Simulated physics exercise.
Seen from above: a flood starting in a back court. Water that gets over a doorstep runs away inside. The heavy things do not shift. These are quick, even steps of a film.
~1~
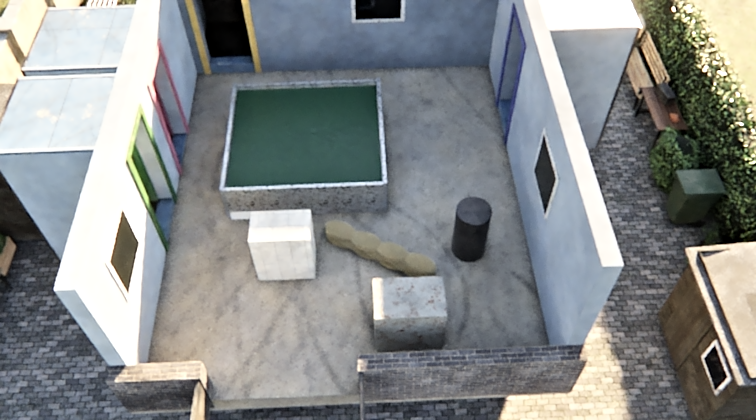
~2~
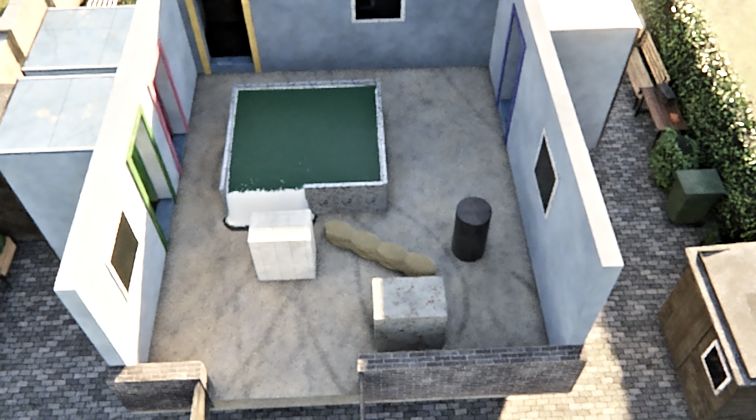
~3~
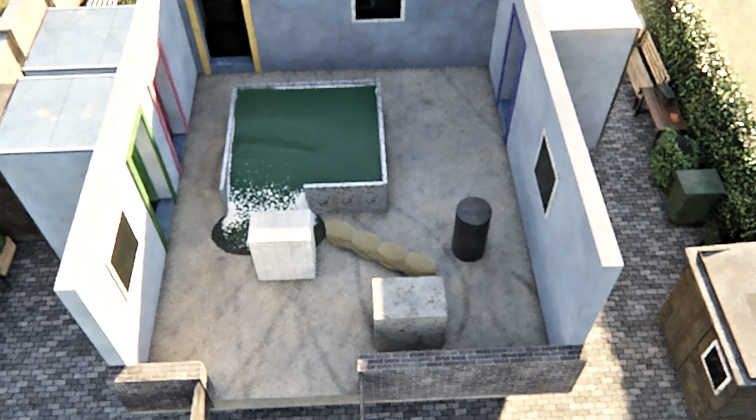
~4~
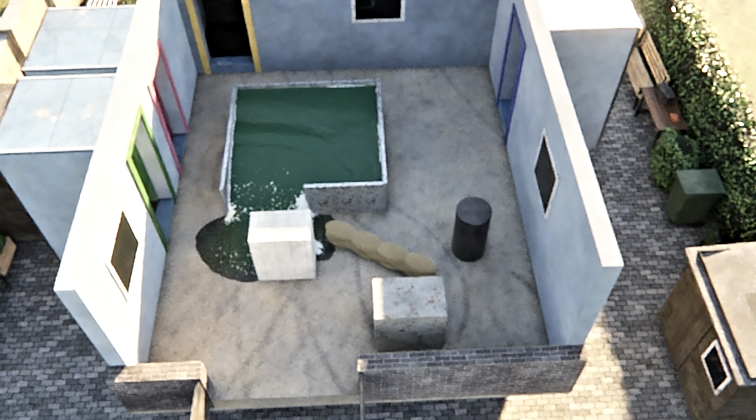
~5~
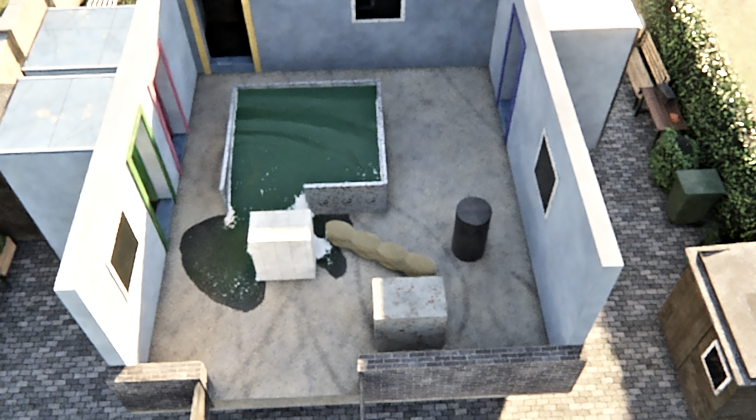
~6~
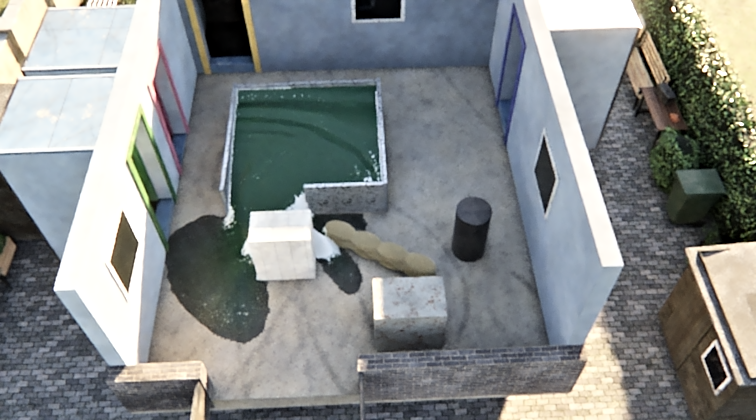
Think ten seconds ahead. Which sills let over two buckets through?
In the end: The green door admits no more than that; the yellow door admits no more than that; the pink door admits no more than that; the blue door admits no more than that.
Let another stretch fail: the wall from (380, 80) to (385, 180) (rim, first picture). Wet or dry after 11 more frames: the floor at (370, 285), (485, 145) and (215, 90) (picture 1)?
In that order: Free of water, awash, clear.
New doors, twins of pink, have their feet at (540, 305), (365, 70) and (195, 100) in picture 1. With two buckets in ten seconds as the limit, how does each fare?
As listed: Lets more in, keeps below it, lets less in.
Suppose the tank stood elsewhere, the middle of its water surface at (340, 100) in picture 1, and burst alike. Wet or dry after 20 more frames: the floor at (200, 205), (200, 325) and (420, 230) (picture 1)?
As listed: Wet, covered, covered.
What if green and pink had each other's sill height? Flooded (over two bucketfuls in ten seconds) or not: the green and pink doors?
Then: The green one goes over; the pink one stays under.
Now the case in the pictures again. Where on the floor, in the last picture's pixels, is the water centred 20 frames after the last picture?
Roughly at (294, 218).
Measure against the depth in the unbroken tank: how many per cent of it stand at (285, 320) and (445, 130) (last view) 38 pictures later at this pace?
About 6 and 0 per cent.
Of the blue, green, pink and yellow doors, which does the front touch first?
The one in green.
A moment on, water covers 25 % of the floor; the green door wet at the sill, nothing in, the yellow door not reached, the pink door not reached, the blue door not reached.
Next, water covers 35 % of the floor; the green door wet at the sill, nothing in, the yellow door not reached, the pink door not reached, the blue door not reached.
Then, water covers 55 % of the floor; the green door under two buckets in, the yellow door not reached, the pink door wet at the sill, nothing in, the blue door not reached.
Later, water covers 70 % of the floor; the green door under two buckets in, the yellow door wet at the sill, nothing in, the pink door wet at the sill, nothing in, the blue door wet at the sill, nothing in.
In the end, water covers 95 % of the floor; the green door under two buckets in, the yellow door wet at the sill, nothing in, the pink door wet at the sill, nothing in, the blue door wet at the sill, nothing in.
